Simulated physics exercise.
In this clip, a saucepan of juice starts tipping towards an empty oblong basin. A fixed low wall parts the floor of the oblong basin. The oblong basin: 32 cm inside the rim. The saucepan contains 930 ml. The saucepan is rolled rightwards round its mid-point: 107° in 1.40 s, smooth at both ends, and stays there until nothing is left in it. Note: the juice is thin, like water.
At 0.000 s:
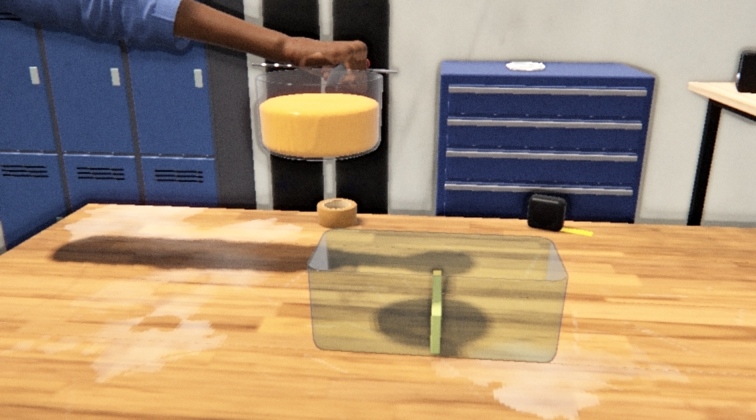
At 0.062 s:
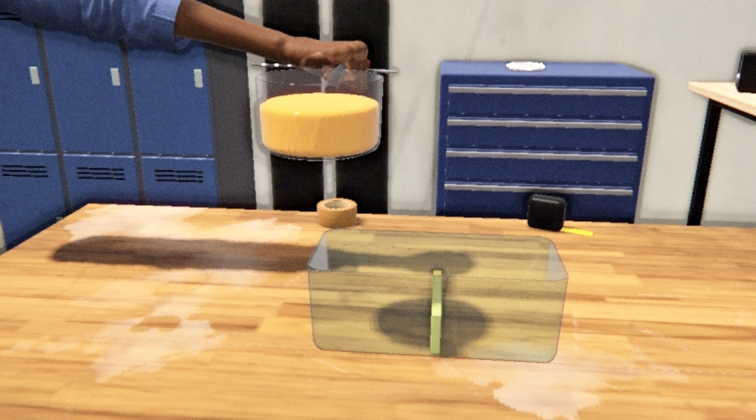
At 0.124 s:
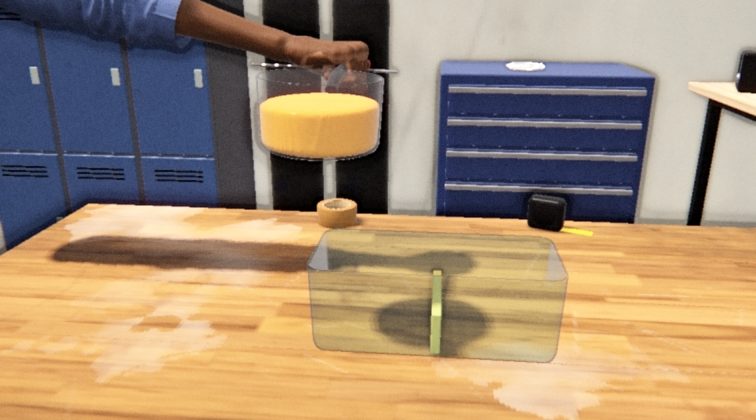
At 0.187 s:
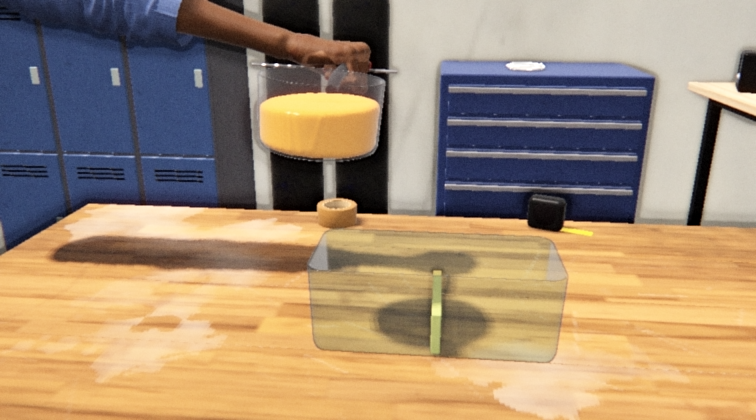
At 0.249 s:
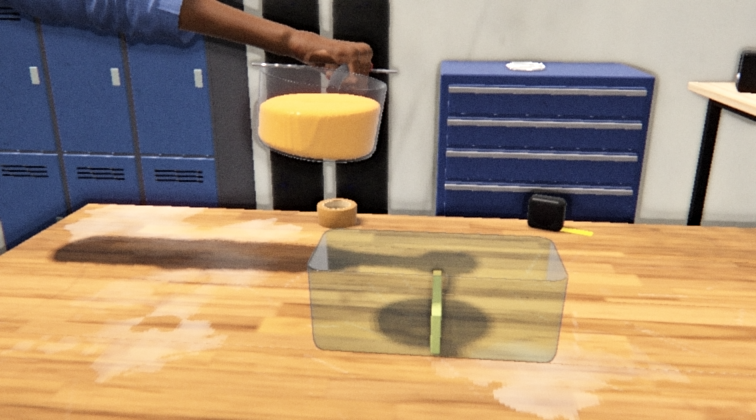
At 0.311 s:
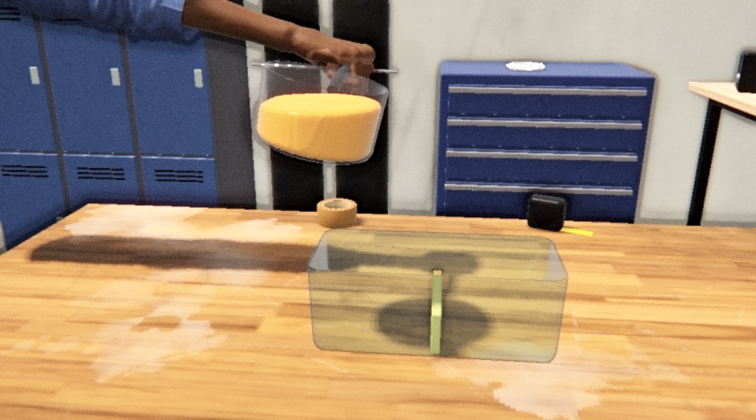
A hand holds a clear saucepan of orange juice and slowly tilts it slightly rightwards.
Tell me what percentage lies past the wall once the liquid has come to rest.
Some 43 per cent.
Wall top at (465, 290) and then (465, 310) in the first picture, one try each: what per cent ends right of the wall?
The first try gives 0 percent and the second 10 percent.
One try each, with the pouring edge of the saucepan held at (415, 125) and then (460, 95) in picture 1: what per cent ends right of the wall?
In order, 70 and 95 per cent.
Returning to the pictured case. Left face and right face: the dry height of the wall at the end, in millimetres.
Looks like roughly 32 mm on the left and roughly 38 mm on the right.
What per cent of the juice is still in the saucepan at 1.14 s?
Roughly 16 percent remains.
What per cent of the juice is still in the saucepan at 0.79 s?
Portion remaining: Approx. 70 per cent.
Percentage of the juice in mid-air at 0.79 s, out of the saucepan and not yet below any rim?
Roughly 26 percent.
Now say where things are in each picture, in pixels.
In the first frame, tilt 0°; pouring edge (381, 79); surface from (264, 102) to (379, 104); the oblong basin's rim runs from (317, 249) to (560, 259); the wall's top is at (437, 292).
In the second frame, tilt 1°; pouring edge (381, 80); surface from (264, 102) to (379, 104).
In the third frame, tilt 2°; pouring edge (382, 82); surface from (264, 101) to (379, 104).
In the fourth frame, tilt 5°; pouring edge (383, 85); surface from (264, 102) to (380, 105).
In the fifth frame, tilt 8°; pouring edge (385, 89); surface from (264, 102) to (380, 105).
In the sixth frame, tilt 13°; pouring edge (387, 94); surface from (264, 102) to (381, 105).
After 0.79 s the tilt is 64° and 71 per cent is still to pour, 3 is left of the wall and 0 right of it.
After 1.14 s the tilt is 98° and 16 per cent is still to pour, 25 is left of the wall and 43 right of it.
After 1.50 s the tilt is 107° and 1 per cent is still to pour, 53 is left of the wall and 43 right of it.
After 1.90 s the tilt is 107° and 0 per cent is still to pour, 55 is left of the wall and 43 right of it.
In the end 55 per cent lies left of the wall, 43 right of it and 1 outside.
